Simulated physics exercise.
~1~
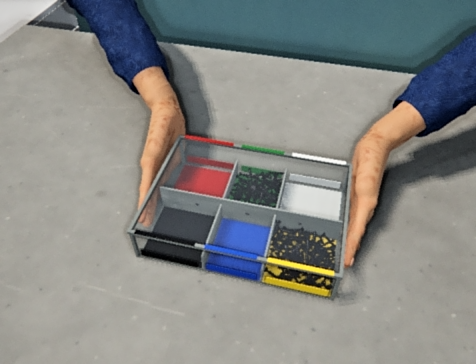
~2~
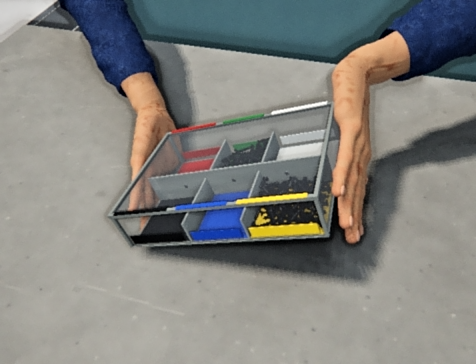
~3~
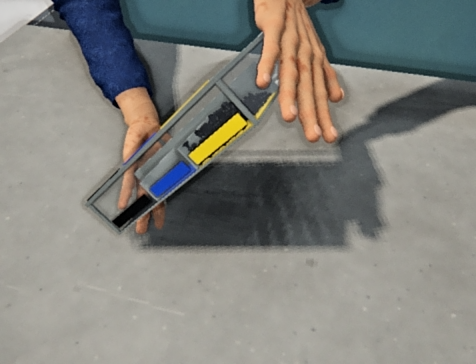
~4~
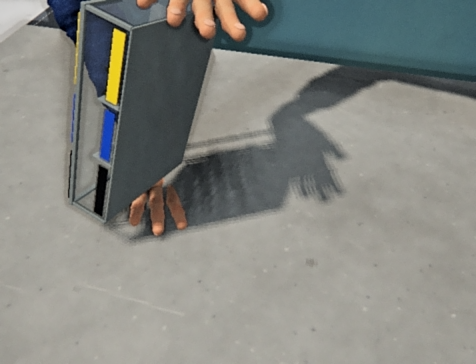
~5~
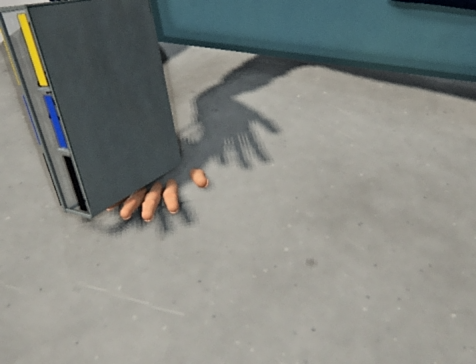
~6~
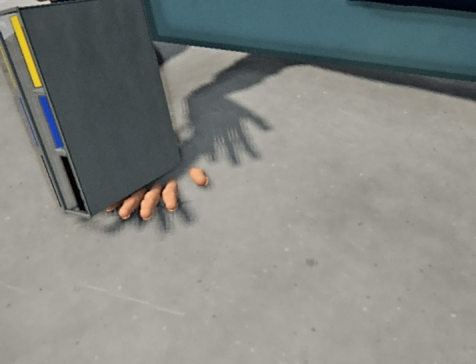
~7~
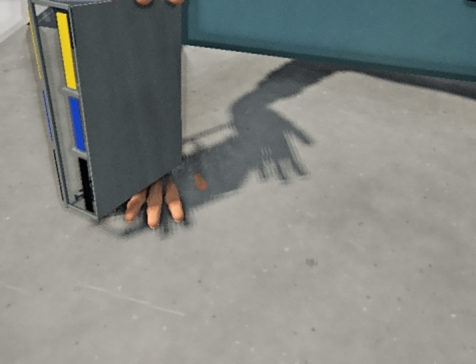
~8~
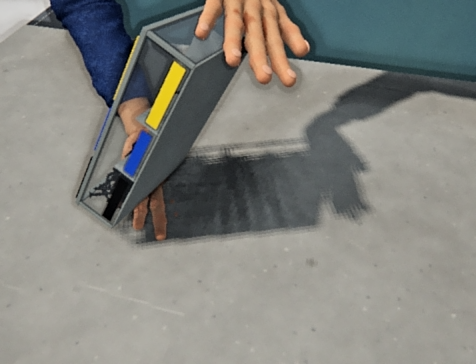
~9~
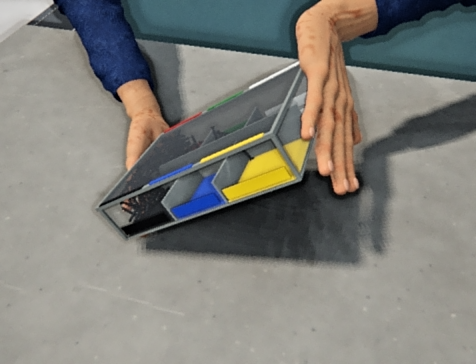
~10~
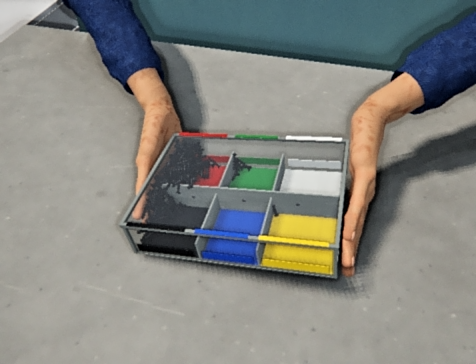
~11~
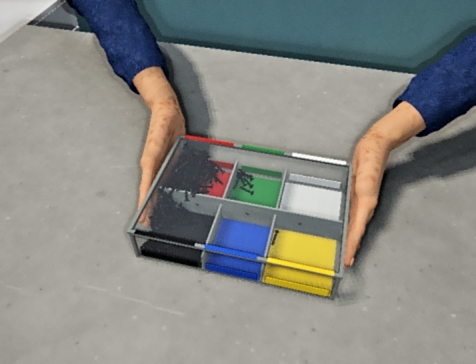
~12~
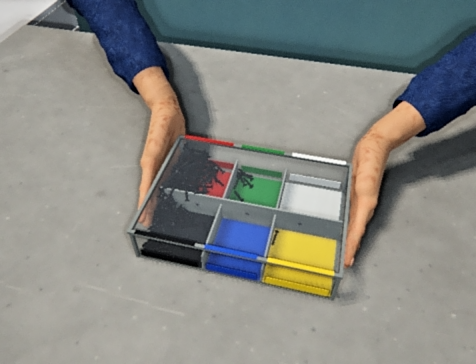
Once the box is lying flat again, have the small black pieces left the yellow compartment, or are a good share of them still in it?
They have left the yellow compartment, which ends up clear. Most of the pieces finish in the red and black compartments on the left, with only a few in the green one.
